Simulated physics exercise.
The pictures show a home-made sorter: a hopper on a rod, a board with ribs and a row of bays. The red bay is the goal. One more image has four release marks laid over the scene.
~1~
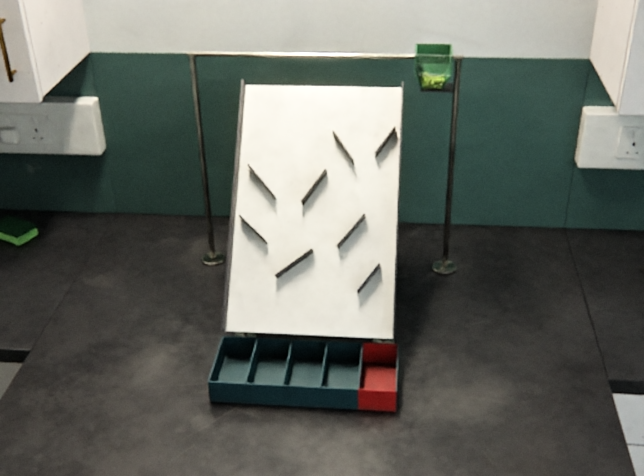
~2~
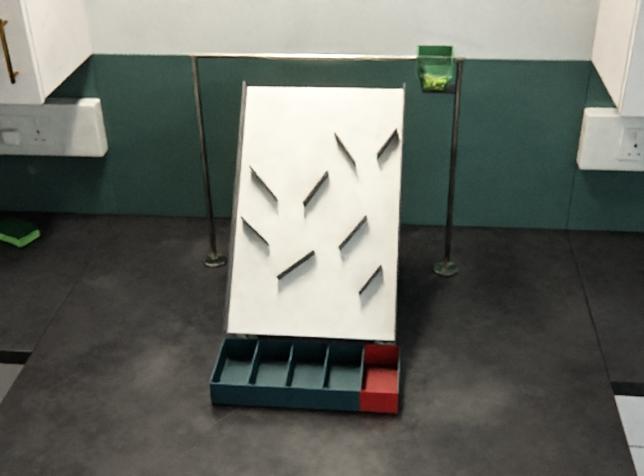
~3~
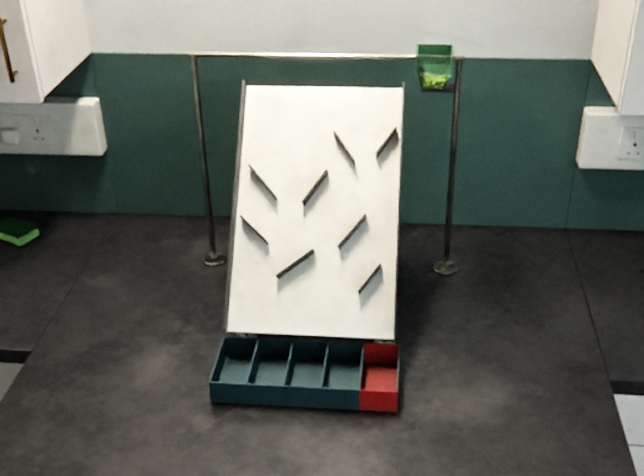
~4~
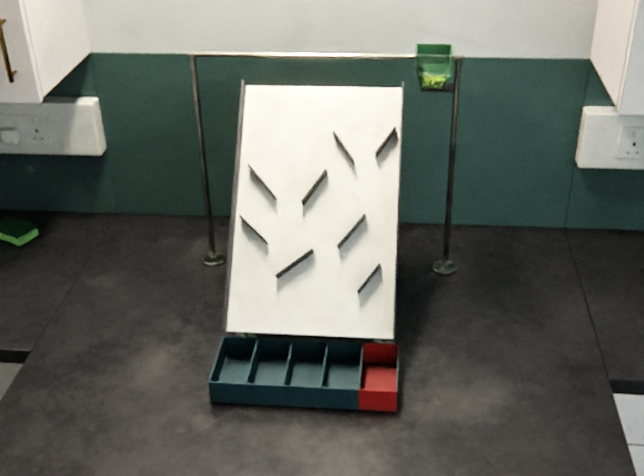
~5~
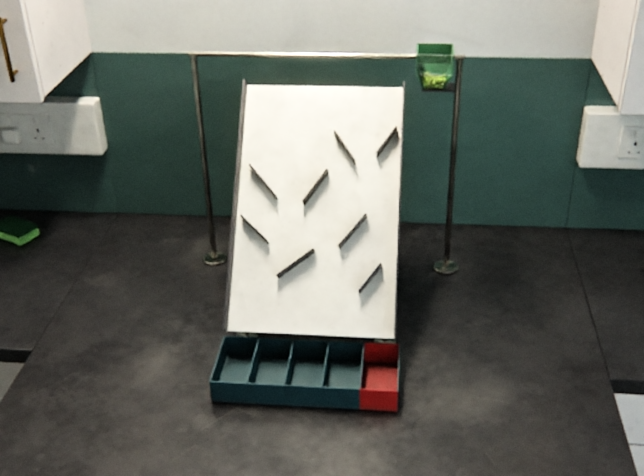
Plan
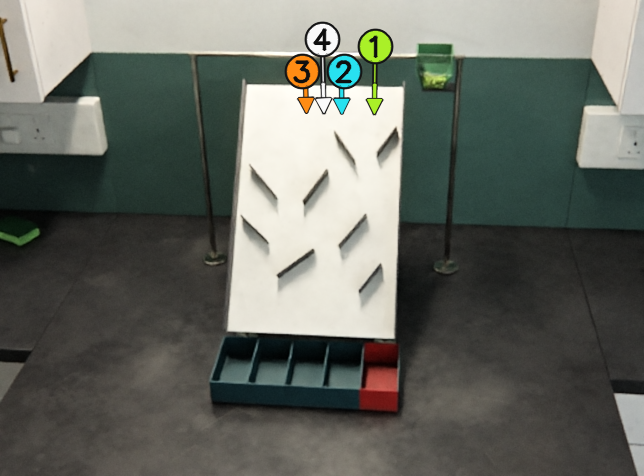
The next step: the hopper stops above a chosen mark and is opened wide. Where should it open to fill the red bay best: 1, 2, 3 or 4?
Best: 2.
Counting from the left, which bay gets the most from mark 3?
The first.
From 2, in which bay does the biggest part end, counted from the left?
The fifth.
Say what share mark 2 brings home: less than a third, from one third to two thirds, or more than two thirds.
Mark 2 gives from one third to two thirds.
On the marked copy, mark 1 meets the board at (374, 108); mark 2 meets the board at (341, 108); mark 3 meets the board at (306, 107); mark 4 meets the board at (323, 107).
For mark 1, only a few in the red bay, close to two thirds in other bays, close to a third outside the box.
For mark 2, close to half in the red bay, close to a third in other bays, close to a quarter outside the box.
For mark 3, none at all in the red bay, all but a few in other bays, a small share outside the box.
For mark 4, only a few in the red bay, close to two thirds in other bays, close to a third outside the box.
